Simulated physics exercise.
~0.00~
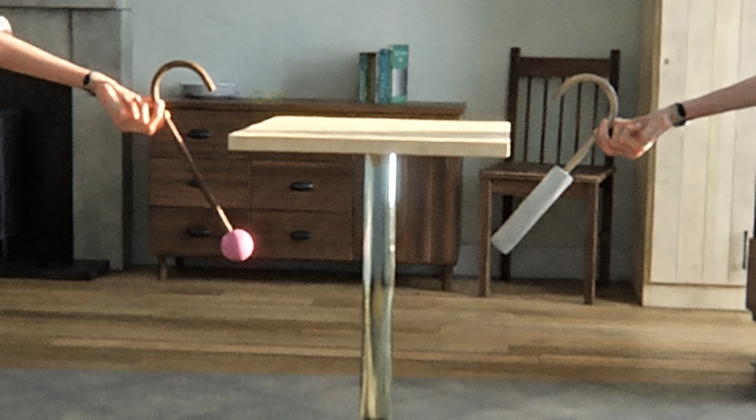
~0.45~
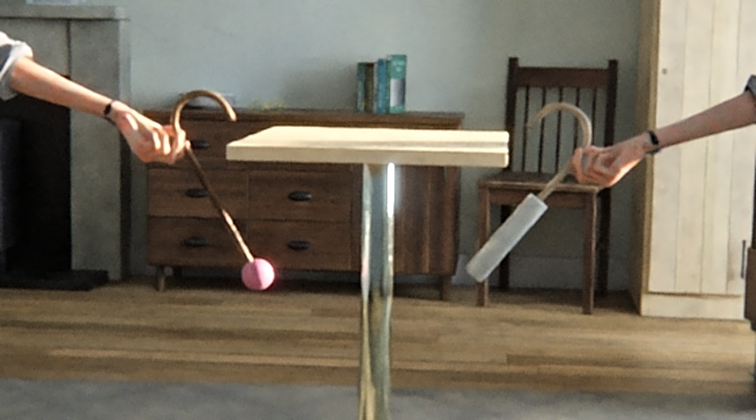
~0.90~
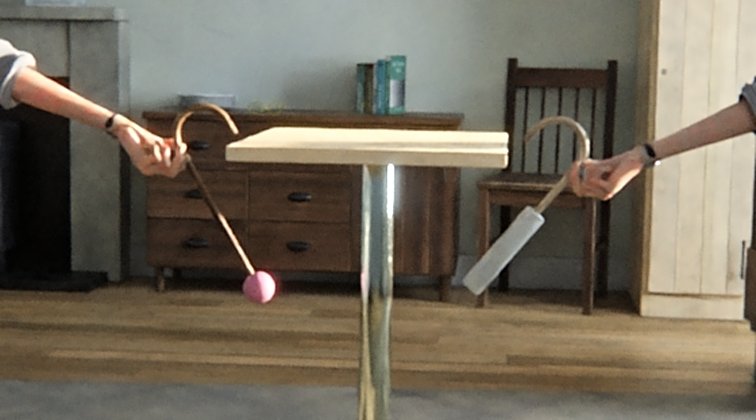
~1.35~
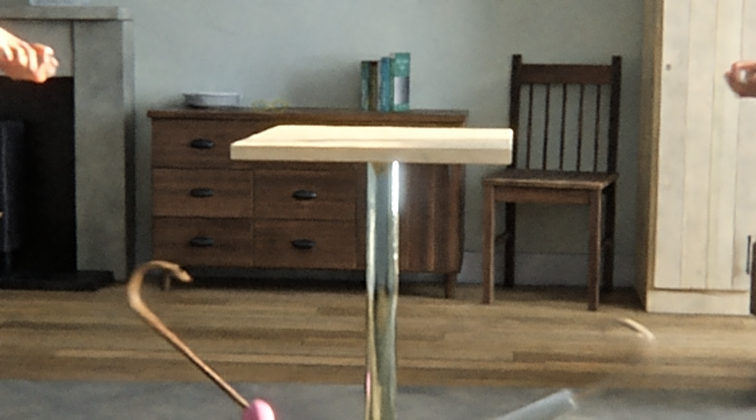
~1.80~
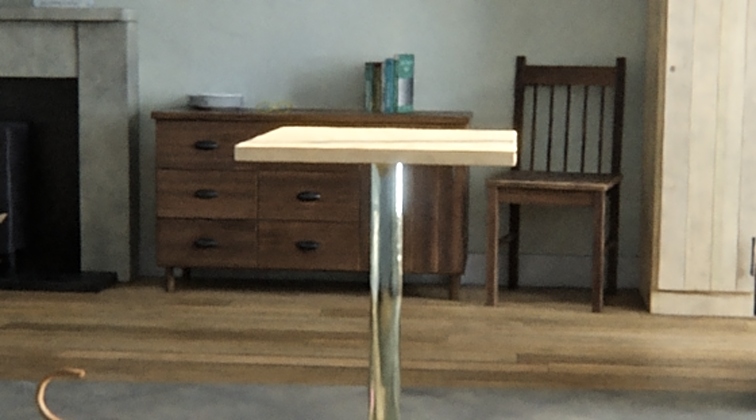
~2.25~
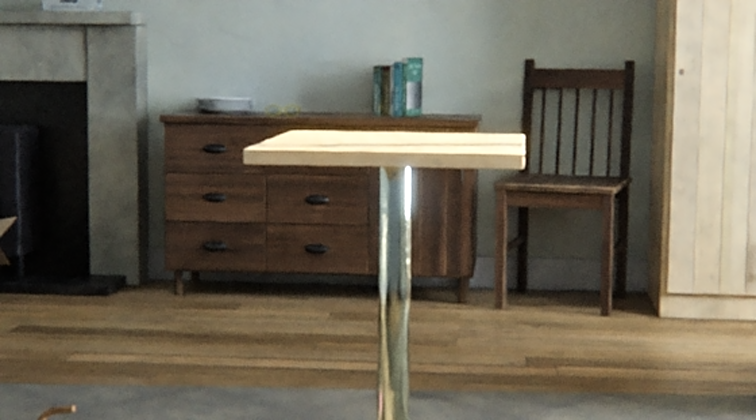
We see two hands holding curved-handled objects, one with a pink ball-like end and one whitish, at opposite sides of a pale table, lowering them slightly before letting go and drawing back as both fall past the edges and drop from sight.
